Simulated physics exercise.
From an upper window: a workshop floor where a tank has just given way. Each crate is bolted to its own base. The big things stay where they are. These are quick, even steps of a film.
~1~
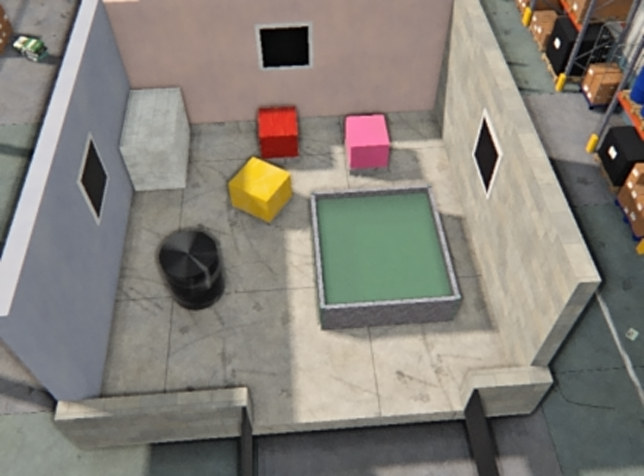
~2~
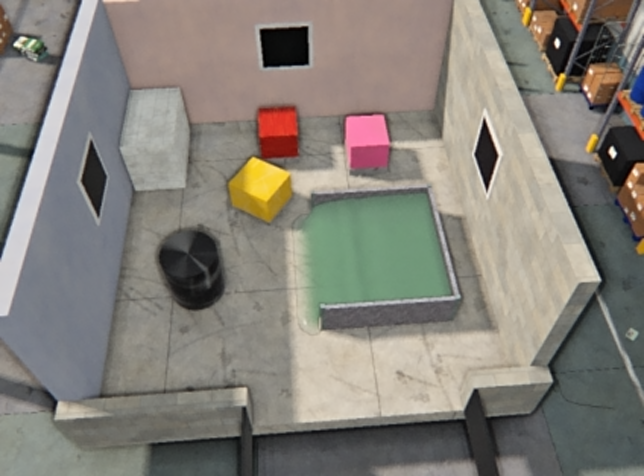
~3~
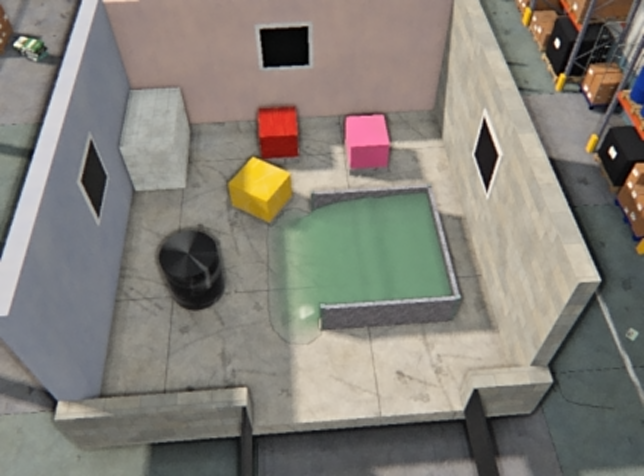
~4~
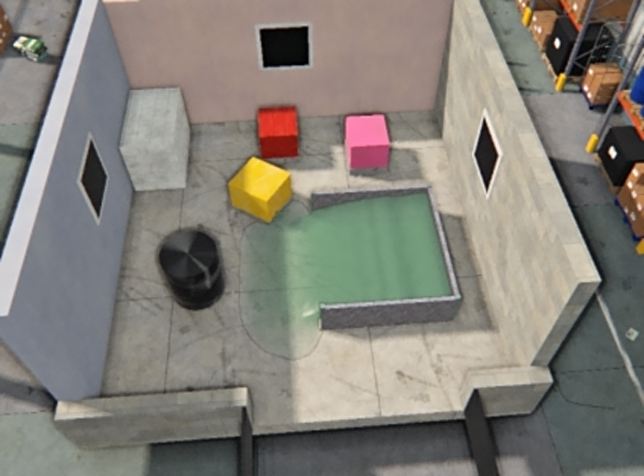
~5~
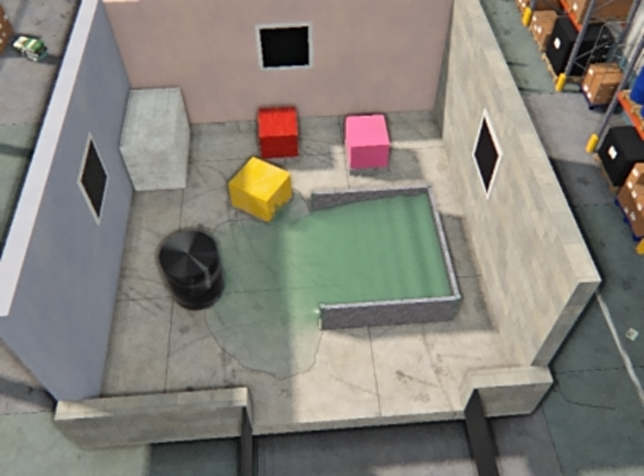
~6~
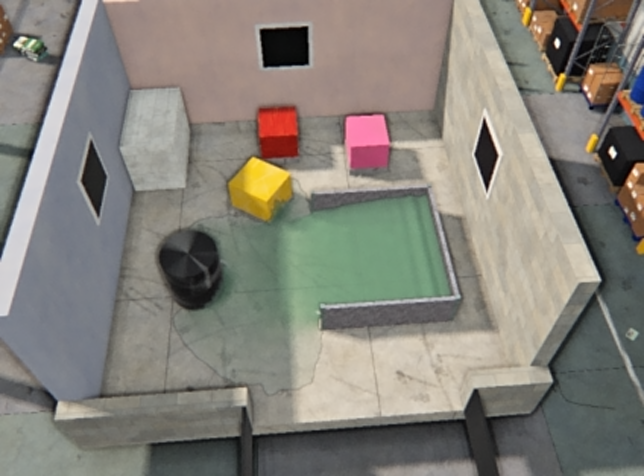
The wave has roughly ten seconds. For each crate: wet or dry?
In the end: The yellow crate gets wet; the red crate stays dry; the pink crate stays dry.
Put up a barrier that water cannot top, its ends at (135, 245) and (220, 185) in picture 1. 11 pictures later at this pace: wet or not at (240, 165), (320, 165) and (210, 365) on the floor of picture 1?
One after the other: Clear, wet, covered.
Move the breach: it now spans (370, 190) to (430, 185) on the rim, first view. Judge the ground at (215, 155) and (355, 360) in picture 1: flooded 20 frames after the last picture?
As listed: Awash, clear.
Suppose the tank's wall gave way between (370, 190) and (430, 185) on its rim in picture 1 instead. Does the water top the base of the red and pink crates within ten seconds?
My reading: Red crate is wetted, pink crate takes water.
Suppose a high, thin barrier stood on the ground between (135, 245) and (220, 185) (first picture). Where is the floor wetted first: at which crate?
First comes the crate marked yellow.
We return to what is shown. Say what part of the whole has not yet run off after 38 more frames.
Near 94 in a hundred.
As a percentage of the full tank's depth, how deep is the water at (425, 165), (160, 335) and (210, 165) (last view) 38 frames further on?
In turn 2, 20 and 10 in a hundred.
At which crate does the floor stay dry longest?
Last comes the pink-painted one.
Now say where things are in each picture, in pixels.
The water tank at (380, 245) is whole and still, in the first picture.
Water pours out at (319, 262) and has run to (308, 216), in the second picture.
Water pours out at (319, 263) and has run to (291, 212), in the third picture.
Water pours out at (319, 264) and has run to (274, 349), in the fourth picture.
The front is at (222, 338), out from the gap at (319, 264), in the fifth picture.
Water pours out at (319, 264) and has run to a hidden place, in the sixth picture.
A moment on, water covers 40 % of the floor; the yellow crate water round its plinth, the red crate water round its plinth, the pink crate not reached.
Next, water covers 45 % of the floor; the yellow crate water round its plinth, the red crate water round its plinth, the pink crate water round its plinth.
Then, water covers 60 % of the floor; the yellow crate water round its plinth, the red crate water round its plinth, the pink crate water round its plinth.
Later, water covers 85 % of the floor; the yellow crate water round its plinth, the red crate water round its plinth, the pink crate water round its plinth.
In the end, water covers 100 % of the floor; the yellow crate was topped, the red crate stayed above the water, the pink crate stayed above the water.
